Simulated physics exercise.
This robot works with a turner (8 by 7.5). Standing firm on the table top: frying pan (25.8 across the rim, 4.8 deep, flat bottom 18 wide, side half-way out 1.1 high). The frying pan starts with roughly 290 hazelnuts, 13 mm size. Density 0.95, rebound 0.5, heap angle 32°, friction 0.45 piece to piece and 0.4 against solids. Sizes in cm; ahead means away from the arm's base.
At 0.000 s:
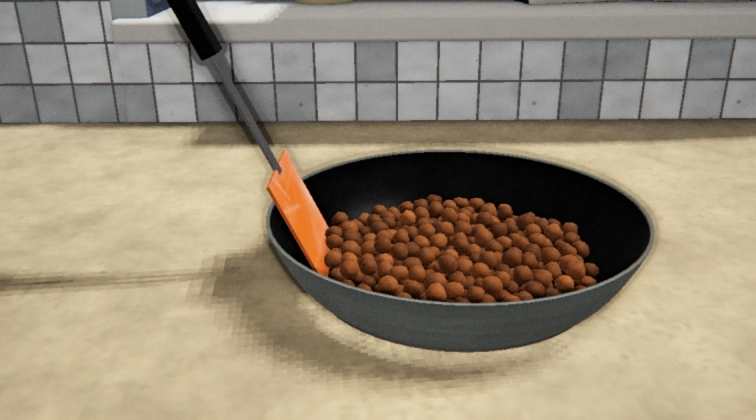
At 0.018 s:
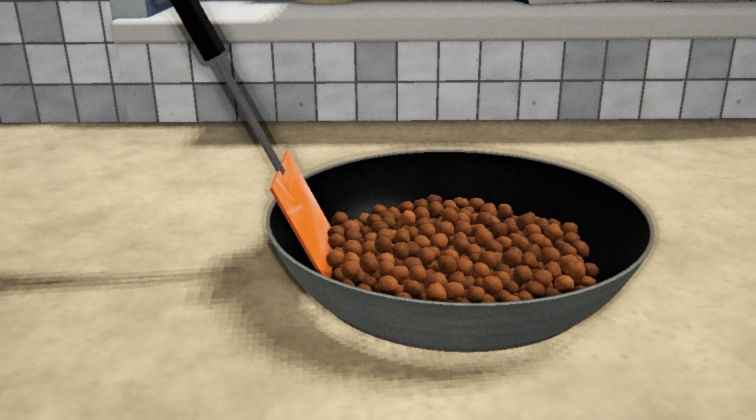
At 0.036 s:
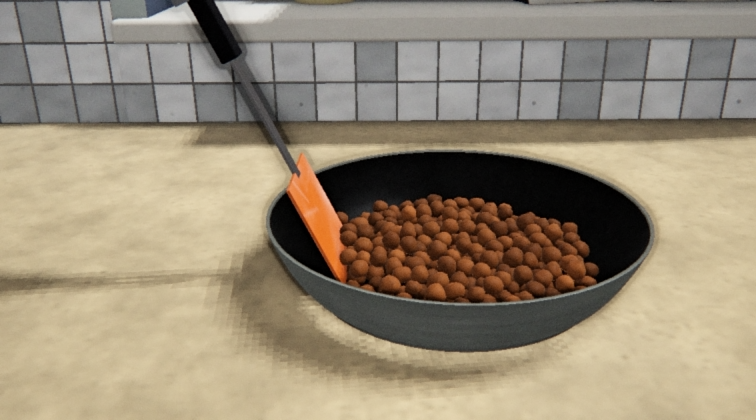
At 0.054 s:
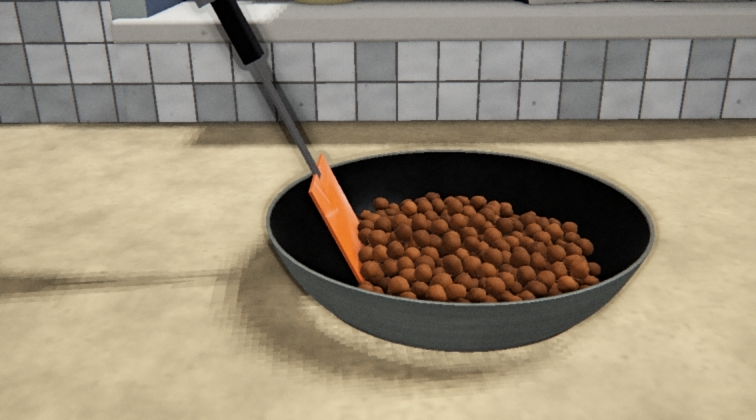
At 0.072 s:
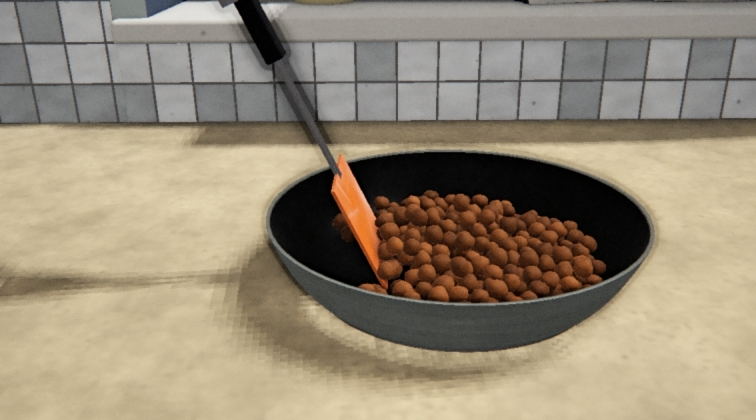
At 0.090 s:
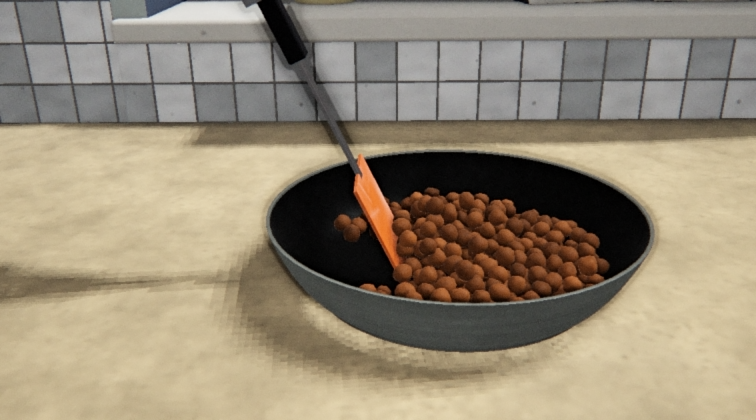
Orange-bladed turner pushing a heap of round brown hazelnuts rightward across a dark frying pan, leaving a few behind on the left.
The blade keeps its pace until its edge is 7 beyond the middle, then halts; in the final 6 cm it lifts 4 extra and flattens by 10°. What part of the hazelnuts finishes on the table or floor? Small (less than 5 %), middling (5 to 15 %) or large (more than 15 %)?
A middling share, 5 to 15 %, ends on the table or floor.
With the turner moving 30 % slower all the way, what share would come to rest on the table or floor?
It would be near 0 per cent.
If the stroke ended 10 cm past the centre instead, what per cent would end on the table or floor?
It would be near 20 per cent.
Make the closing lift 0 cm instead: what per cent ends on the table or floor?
Some 5 per cent.
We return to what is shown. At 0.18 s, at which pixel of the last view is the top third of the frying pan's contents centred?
Near (529, 231).
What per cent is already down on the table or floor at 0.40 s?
Roughly 8 per cent.
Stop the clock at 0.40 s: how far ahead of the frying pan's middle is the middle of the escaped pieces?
Roughly 18 cm.
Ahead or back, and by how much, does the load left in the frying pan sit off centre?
Some 4.0 cm ahead.
After 0.13 s, sloping 65°, highest piece 6 above the table; 292 in the frying pan.
After 0.18 s, sloping 61°, highest piece 6 above the table; 292 in the frying pan.
After 0.40 s, sloping 55°, highest piece 10 above the table; 269 in the frying pan, 22 on the table or floor, 1 on the blade or in flight.
After 1.45 s, sloping 55°, highest piece 5 above the table; 269 in the frying pan, 23 on the table or floor.
At rest, 269 in the frying pan, 23 on the table or floor. That is 8 % on the table or floor.
